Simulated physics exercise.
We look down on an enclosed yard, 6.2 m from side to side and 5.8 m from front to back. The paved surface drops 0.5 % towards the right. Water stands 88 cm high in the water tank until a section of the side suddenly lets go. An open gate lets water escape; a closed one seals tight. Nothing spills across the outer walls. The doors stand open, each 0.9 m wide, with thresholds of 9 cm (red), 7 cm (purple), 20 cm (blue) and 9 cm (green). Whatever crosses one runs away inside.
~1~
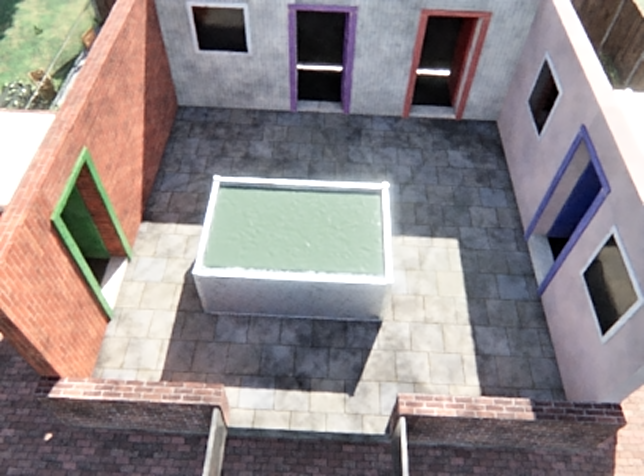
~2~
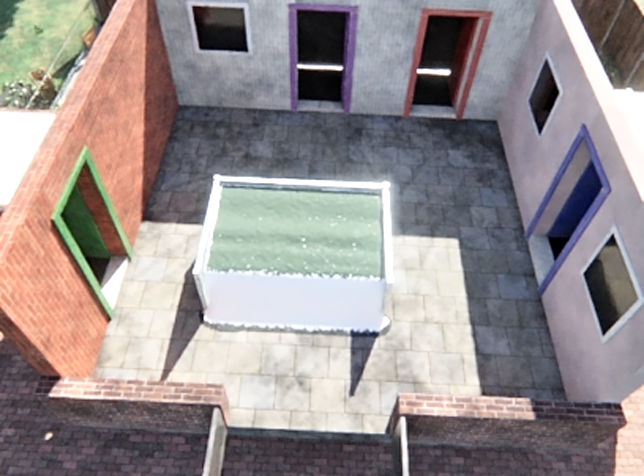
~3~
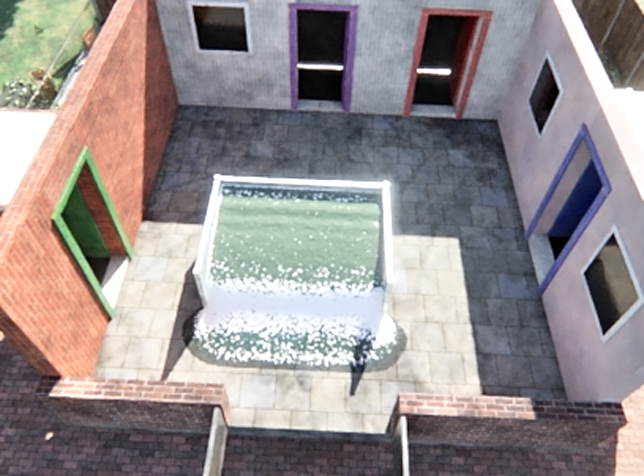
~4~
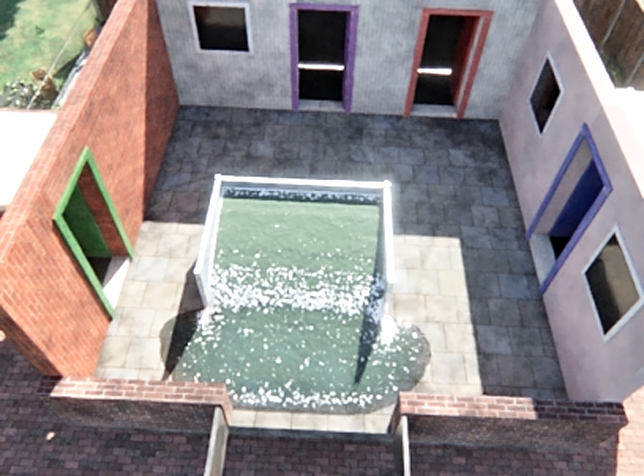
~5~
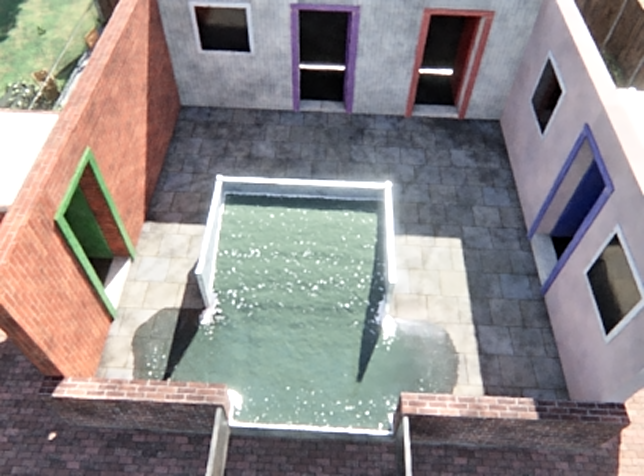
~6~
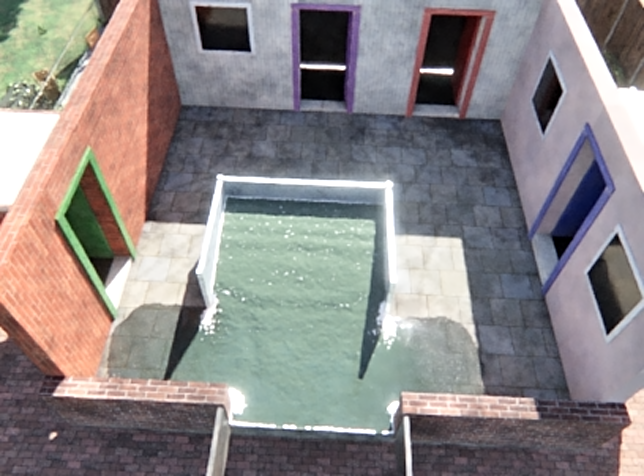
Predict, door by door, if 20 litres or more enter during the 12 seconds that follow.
The water let in: At the red door it does not reach the limit; at the purple door it does not reach the limit; at the blue door it stays under the limit; at the green door it keeps below the limit.
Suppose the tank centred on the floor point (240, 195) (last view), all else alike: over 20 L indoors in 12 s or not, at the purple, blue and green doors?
Then: Purple below, blue below, green over.
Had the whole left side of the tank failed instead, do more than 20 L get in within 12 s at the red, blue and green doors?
Then: Red not over, blue under, green above.
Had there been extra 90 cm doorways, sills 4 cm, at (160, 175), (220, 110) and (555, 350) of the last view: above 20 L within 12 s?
In that order: Not over, over, past it.
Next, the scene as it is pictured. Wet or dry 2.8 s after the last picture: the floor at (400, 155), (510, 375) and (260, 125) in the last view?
In turn: Not reached, under water, wet.
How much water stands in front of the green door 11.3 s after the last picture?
Some 1.5 cm.
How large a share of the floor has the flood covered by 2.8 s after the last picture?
Near 60 per cent is wet.
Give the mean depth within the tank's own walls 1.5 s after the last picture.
About 18 cm.
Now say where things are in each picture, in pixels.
The water tank at (297, 230) is whole and still, 88 cm deep, in the first frame.
Water pours out at (294, 302) and has run 1.3 m, to (387, 321); typically 7 cm deep outside, 88 cm at the water tank's back, in the second frame.
Water pours out at (295, 303) and has run 1.5 m, to (397, 349); typically 14 cm deep outside, 81 cm at the water tank's back, in the third frame.
Water pours out at (295, 304) and has run 1.8 m, to (417, 370); typically 13 cm deep outside, 75 cm at the water tank's back, in the fourth frame.
The front is at a hidden place, 2.3 m from the gap at (297, 305); 5.7 m2 of floor is under water; 72 cm left at the back of the water tank, in the fifth frame.
Water pours out at (298, 305) and has run 2.7 m, to a hidden place; typically 13 cm deep outside, 65 cm at the water tank's back, in the sixth frame.
Then, 0.7 s after the last picture water covers 25 % of the floor and is deepest (50 cm) near (104, 399); red door not reached, purple door not reached, blue door not reached, green door not reached.
Then, 1.5 s after the last picture water covers 35 % of the floor and is deepest (34 cm) near (89, 399); red door not reached, purple door not reached, blue door not reached, green door 9 cm at the sill, 0 L in.
Then, 2.8 s after the last picture water covers 60 % of the floor and is deepest (16 cm) near (89, 399); red door not reached, purple door not reached, blue door 5 cm at the sill, 0 L in, green door 9 cm at the sill, 1 L in.
Then, 6.3 s after the last picture water covers 90 % of the floor and is deepest (8 cm) near (229, 109); red door 7 cm at the sill, 0 L in, purple door 5 cm at the sill, 0 L in, blue door 3 cm at the sill, 0 L in, green door 4 cm at the sill, 2 L in.
Then, 11.3 s after the last picture water covers 100 % of the floor and is deepest (7 cm) near (530, 288); red door 6 cm at the sill, 0 L in, purple door 3 cm at the sill, 0 L in, blue door 7 cm at the sill, 0 L in, green door 1 cm at the sill, 2 L in.
